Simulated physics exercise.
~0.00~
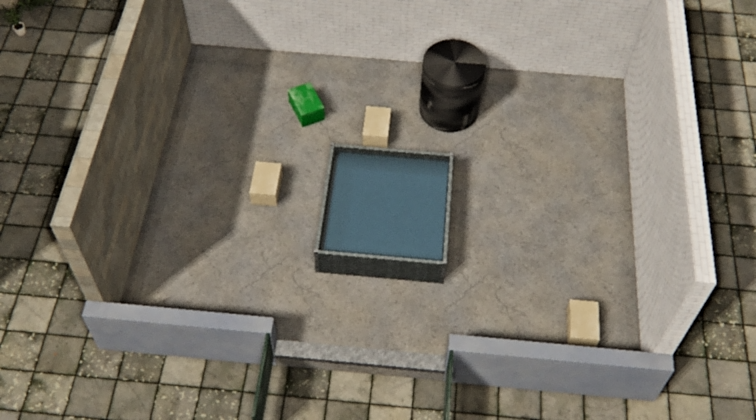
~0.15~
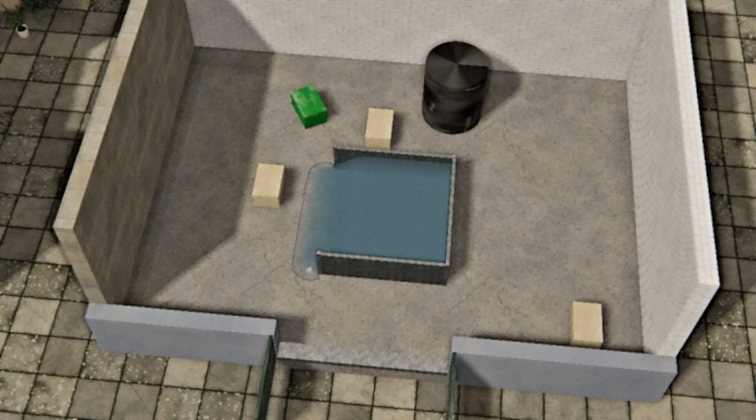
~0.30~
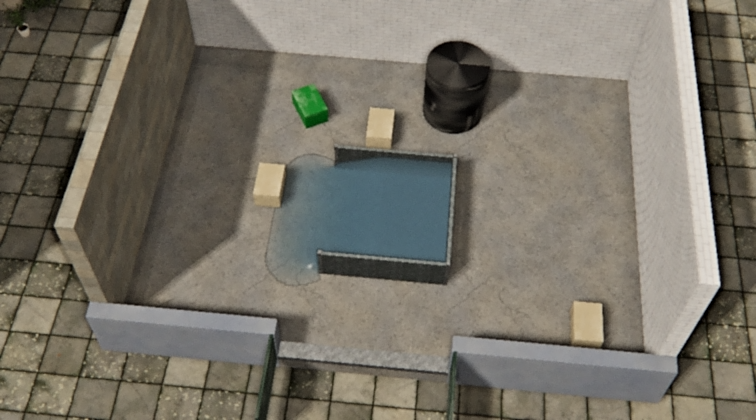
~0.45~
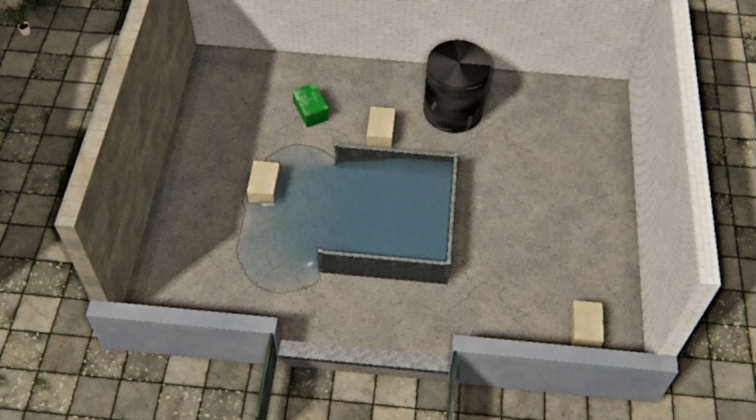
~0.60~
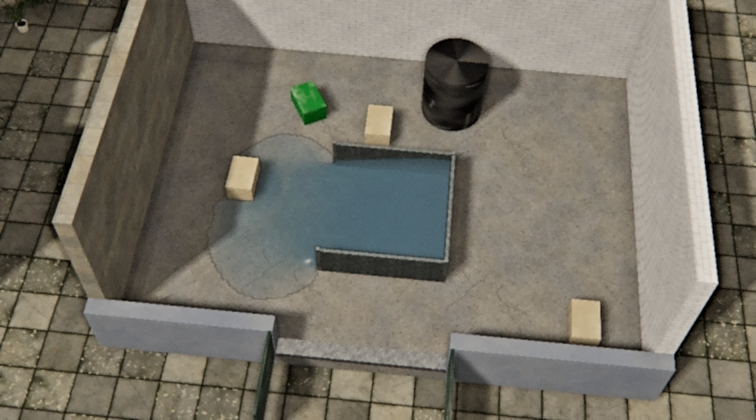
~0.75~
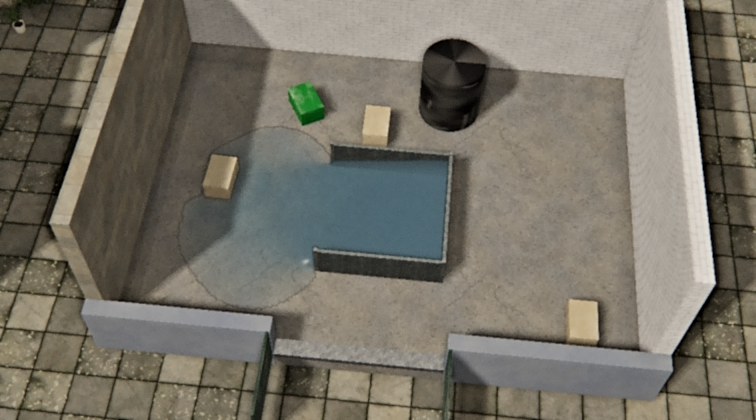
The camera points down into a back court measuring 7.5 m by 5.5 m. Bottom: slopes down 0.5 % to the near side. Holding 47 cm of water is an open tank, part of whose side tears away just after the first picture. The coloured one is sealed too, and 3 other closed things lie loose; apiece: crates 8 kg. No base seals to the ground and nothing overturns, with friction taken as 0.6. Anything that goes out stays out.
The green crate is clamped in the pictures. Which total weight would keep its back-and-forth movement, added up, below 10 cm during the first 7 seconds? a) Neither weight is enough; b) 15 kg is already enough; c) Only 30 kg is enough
Answer: C.
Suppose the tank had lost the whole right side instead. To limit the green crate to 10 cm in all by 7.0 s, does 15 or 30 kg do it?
So the lighter pick works.
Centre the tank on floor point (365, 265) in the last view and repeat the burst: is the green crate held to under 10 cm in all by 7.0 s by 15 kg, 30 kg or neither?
Then only the heavier mass works.
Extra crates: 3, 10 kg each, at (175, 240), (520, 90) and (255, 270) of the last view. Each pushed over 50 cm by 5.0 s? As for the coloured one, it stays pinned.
First one went beyond, second stayed within, third went beyond.
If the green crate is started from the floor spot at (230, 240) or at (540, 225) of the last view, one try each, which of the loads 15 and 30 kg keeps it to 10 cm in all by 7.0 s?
In turn: Neither is enough; the smaller is enough.
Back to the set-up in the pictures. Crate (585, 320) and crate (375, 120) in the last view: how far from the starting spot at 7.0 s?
So the first is off by 30 centimetres, the second by 10 centimetres.
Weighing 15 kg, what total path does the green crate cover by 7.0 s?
50 cm, roughly.
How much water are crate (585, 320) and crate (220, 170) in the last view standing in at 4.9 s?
Depth approx. 0 cm / 12 cm.
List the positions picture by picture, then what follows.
In the first frame, the green crate at (306, 98) rests on the ground; water covers 3.4 m2; 0 of 4 have shifted.
In the second frame, the green crate at (309, 101) rests on the ground; 4.3 m2 under water; 0 of 4 have shifted.
In the third frame, the green crate at (310, 100), on the bottom; 5.3 m2 under water; 0 of 4 have shifted.
In the fourth frame, the green crate at (310, 99), on the bottom; water covers 6.4 m2; 1 of 4 have shifted.
In the fifth frame, the green crate at (308, 97) rests on the ground; water covers 7.7 m2; 1 of 4 have shifted.
In the sixth frame, the green crate at (306, 97) rests on the ground; water covers 9.1 m2; 1 of 4 have shifted.
After 1.4 s the green crate would be 0 cm from its start with 15 kg and 0 cm from its start with 30 kg; 0 cm of water round it then.
After 3.1 s the green crate would be 0 cm from its start with 15 kg and 0 cm from its start with 30 kg; 1 cm of water round it then.
After 4.9 s the green crate would be 0 cm from its start with 15 kg and 0 cm from its start with 30 kg; 3 cm of water round it then.
After 7.0 s the green crate would be 52 cm from its start with 15 kg and 0 cm from its start with 30 kg; 5 cm of water round it then.
